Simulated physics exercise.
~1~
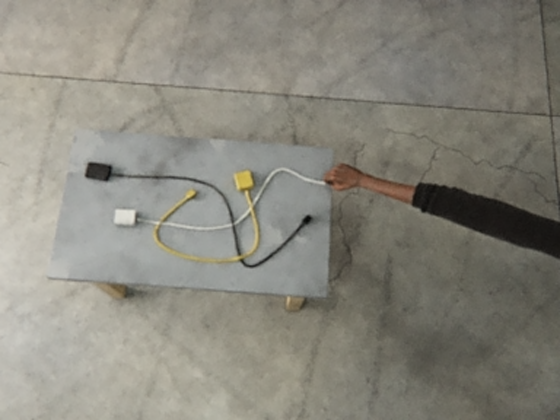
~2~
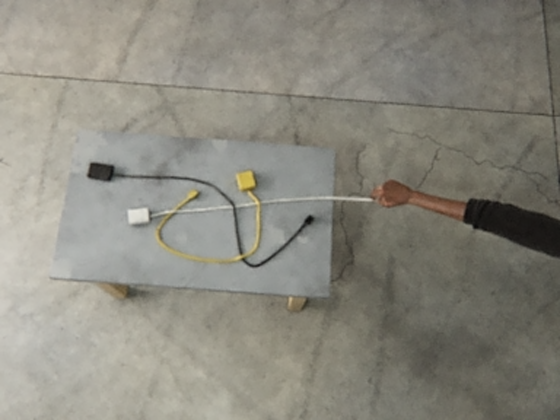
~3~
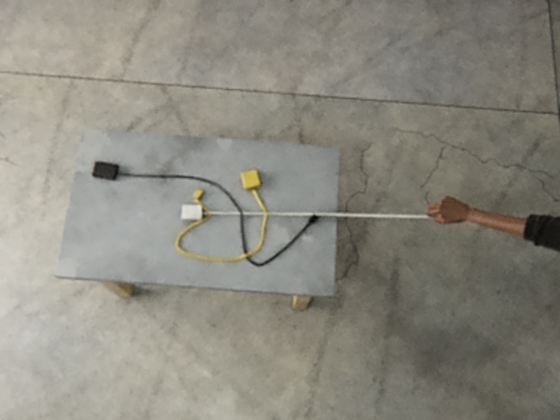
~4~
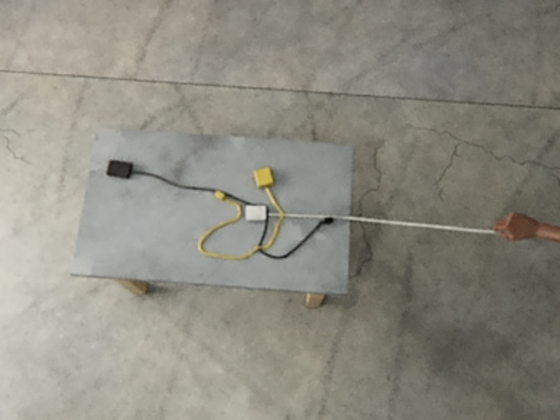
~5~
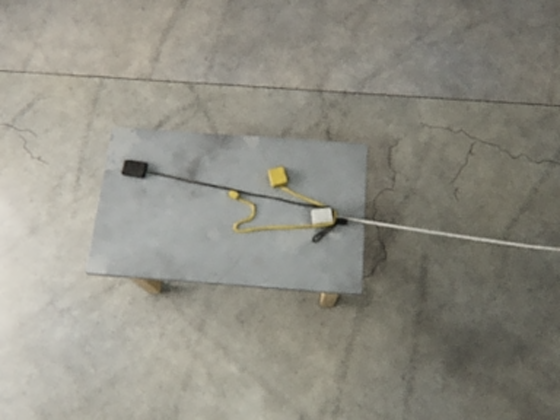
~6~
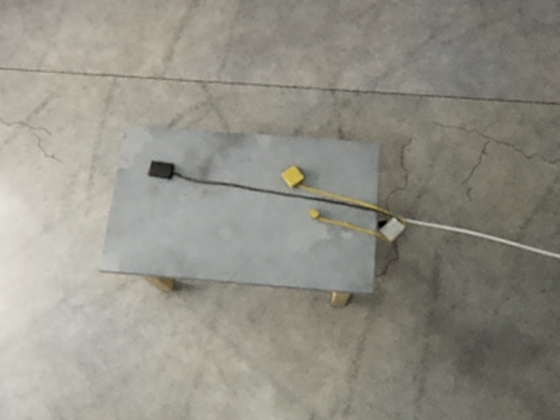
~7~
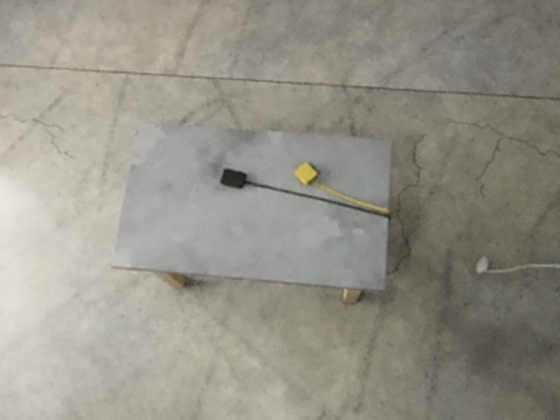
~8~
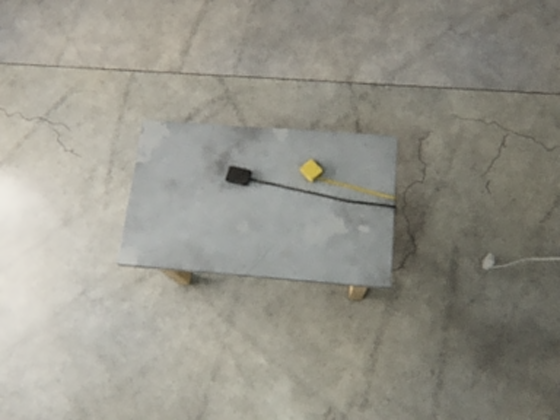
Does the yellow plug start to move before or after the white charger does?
The yellow plug starts to move after the white charger, which is already sliding right while the yellow plug stays in place.
